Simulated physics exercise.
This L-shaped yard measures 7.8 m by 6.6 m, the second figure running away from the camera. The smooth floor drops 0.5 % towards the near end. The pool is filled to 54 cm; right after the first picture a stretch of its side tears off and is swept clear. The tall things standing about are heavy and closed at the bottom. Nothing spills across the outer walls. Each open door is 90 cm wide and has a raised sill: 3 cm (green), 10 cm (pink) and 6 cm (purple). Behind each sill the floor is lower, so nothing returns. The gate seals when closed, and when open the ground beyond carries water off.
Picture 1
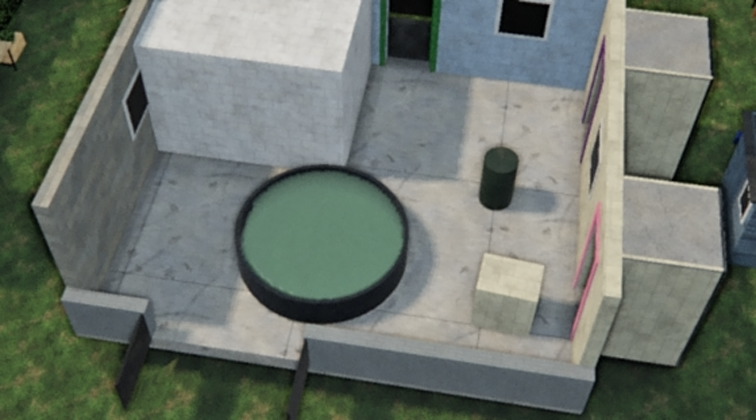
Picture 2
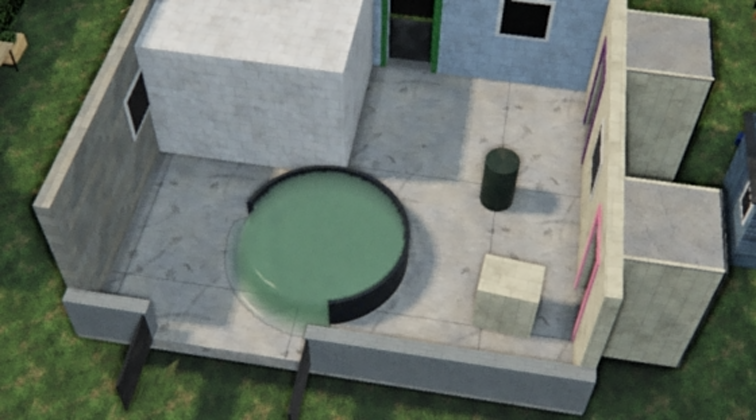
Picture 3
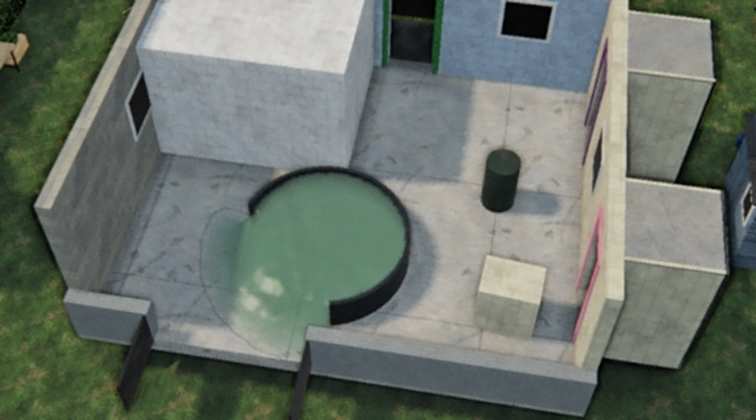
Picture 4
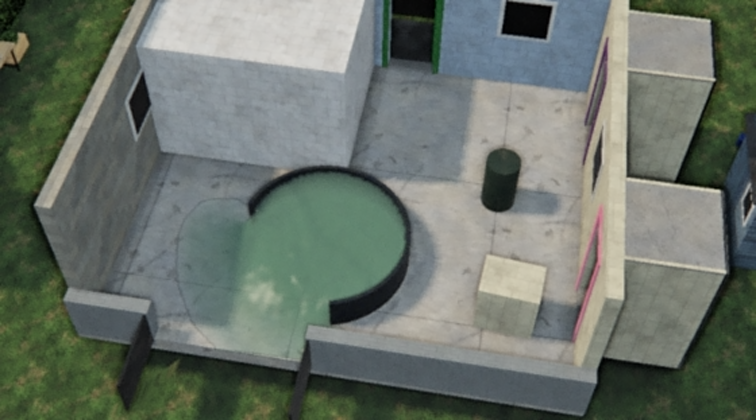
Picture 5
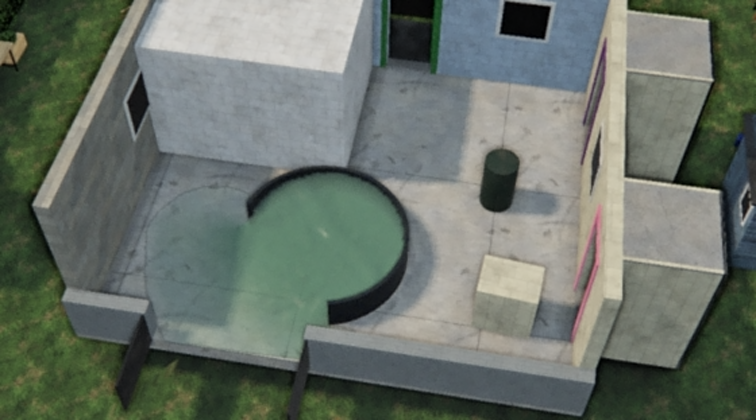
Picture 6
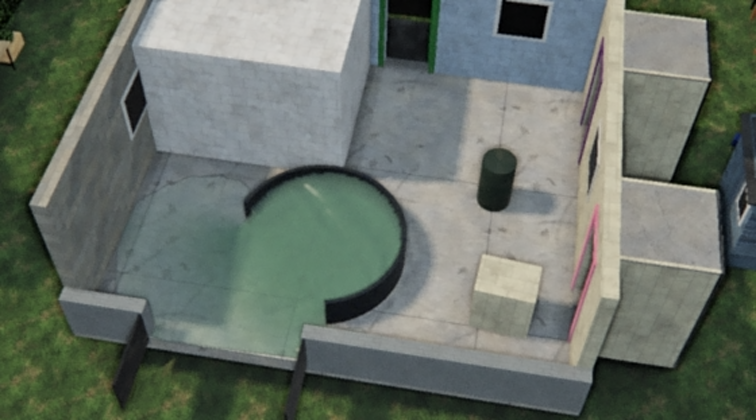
At the start, a round, dark-rimmed pool of still green water stands in a walled yard beside a green barrel and a pale block. A stretch of its near-left side disappears, and water pours out through the gap. The shallow sheet spreads steadily across the floor toward the left and near walls.
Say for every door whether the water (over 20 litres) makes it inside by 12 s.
Door by door: At the green door it does not reach the limit; at the pink door it keeps below the limit; at the purple door it does not reach the limit.
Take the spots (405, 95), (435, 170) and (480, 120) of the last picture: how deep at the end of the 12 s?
Roughly 0, 1 and 1 cm, in turn.
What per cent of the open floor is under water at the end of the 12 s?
Some 60 per cent of it.
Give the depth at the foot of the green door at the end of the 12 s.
Some 0.0 cm.
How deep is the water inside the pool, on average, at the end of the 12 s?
About 4 cm.
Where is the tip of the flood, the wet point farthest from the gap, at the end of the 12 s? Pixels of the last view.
Around (575, 95).
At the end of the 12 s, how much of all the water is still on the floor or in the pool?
Roughly 32 in a hundred.
A moment later water covers 30 % of the floor and is deepest (38 cm) near (94, 306); green door not reached, pink door not reached, purple door not reached.
Soon after water covers 30 % of the floor and is deepest (37 cm) near (101, 316); green door not reached, pink door not reached, purple door not reached.
Next water covers 35 % of the floor and is deepest (26 cm) near (158, 151); green door not reached, pink door not reached, purple door not reached.
Later on water covers 50 % of the floor and is deepest (16 cm) near (274, 191); green door not reached, pink door 1 cm at the sill, 0 L in, purple door not reached.
At the end water covers 60 % of the floor and is deepest (6 cm) near (91, 315); green door not reached, pink door 2 cm at the sill, 0 L in, purple door 2 cm at the sill, 0 L in.
